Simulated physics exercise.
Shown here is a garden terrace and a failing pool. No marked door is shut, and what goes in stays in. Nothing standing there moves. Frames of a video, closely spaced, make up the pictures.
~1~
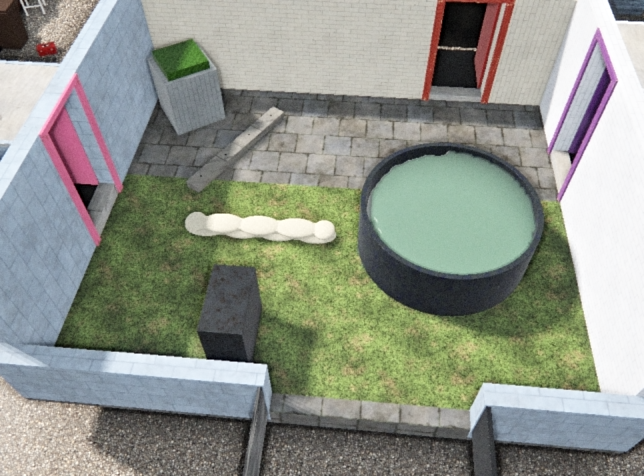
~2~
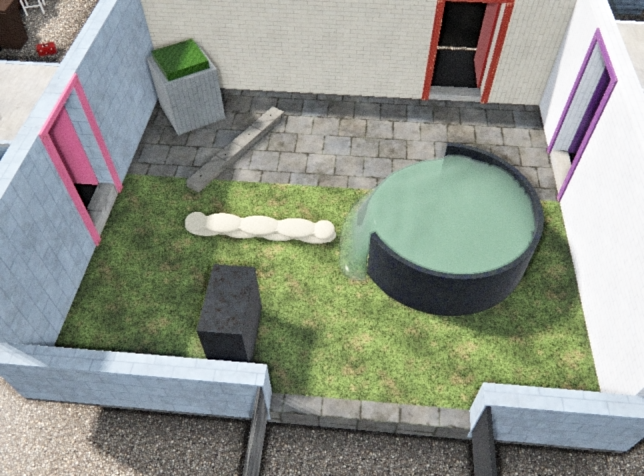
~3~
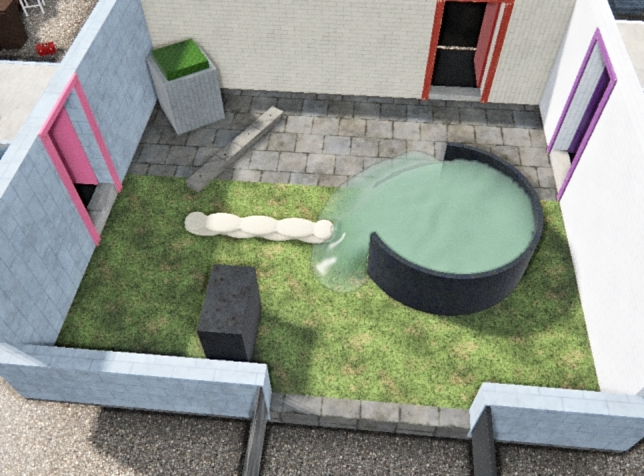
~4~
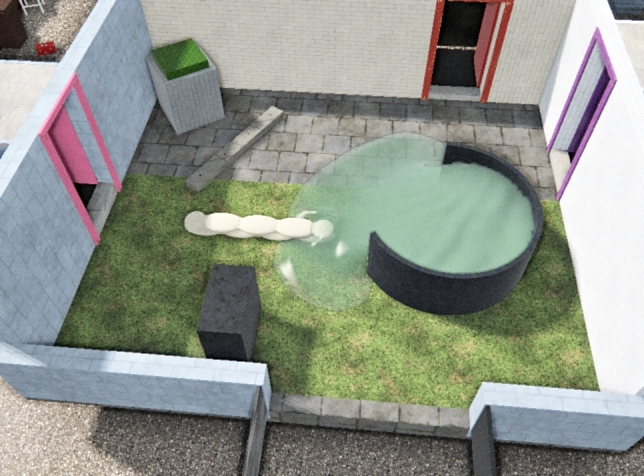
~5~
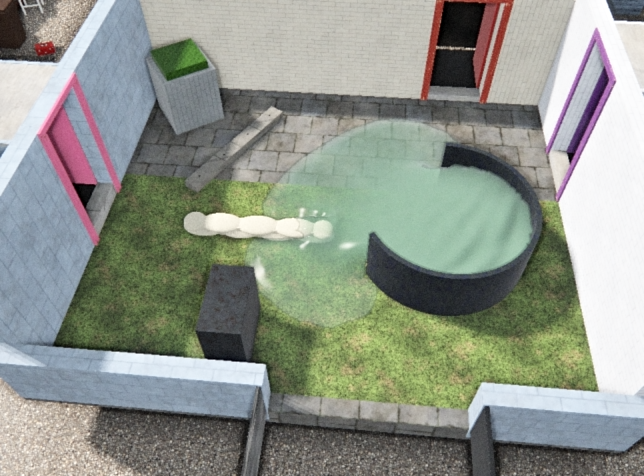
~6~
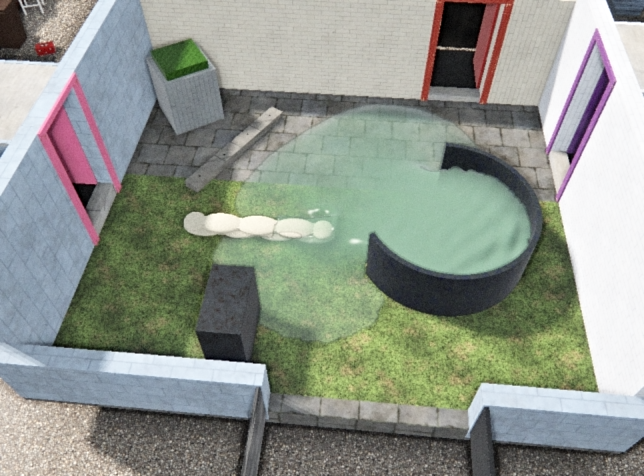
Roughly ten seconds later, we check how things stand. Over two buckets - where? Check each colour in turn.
I predict the pink door will remain at two buckets or below; I predict the red door will remain at two buckets or below; I predict the purple door will remain at two buckets or below.
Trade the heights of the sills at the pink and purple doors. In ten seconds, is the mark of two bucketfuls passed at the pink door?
Observation - pink door: Spills past the limit.
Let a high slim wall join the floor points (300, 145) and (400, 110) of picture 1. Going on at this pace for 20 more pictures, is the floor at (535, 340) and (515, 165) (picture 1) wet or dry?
The first point ends up spared and the second ends up swamped.
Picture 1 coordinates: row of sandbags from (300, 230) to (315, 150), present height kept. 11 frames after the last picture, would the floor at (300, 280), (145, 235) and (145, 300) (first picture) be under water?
Submerged, submerged, submerged.
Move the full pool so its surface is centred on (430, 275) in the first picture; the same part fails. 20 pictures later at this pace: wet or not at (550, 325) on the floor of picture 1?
Well, it ends up unwetted there.
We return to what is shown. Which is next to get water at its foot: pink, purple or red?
The door marked red.
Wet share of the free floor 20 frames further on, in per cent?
Close to 80 percent, by my reckoning.
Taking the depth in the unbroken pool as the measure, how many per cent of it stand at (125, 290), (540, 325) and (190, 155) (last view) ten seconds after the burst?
First spot 12 %, second 6 %, third 12 %.
A moment on, water covers 50 % of the floor; the pink door not reached, the red door under two buckets in, the purple door not reached.
Next, water covers 65 % of the floor; the pink door wet at the sill, nothing in, the red door under two buckets in, the purple door not reached.
Then, water covers 80 % of the floor; the pink door wet at the sill, nothing in, the red door under two buckets in, the purple door wet at the sill, nothing in.
Later, water covers 85 % of the floor; the pink door wet at the sill, nothing in, the red door under two buckets in, the purple door wet at the sill, nothing in.
In the end, water covers 95 % of the floor; the pink door wet at the sill, nothing in, the red door under two buckets in, the purple door wet at the sill, nothing in.
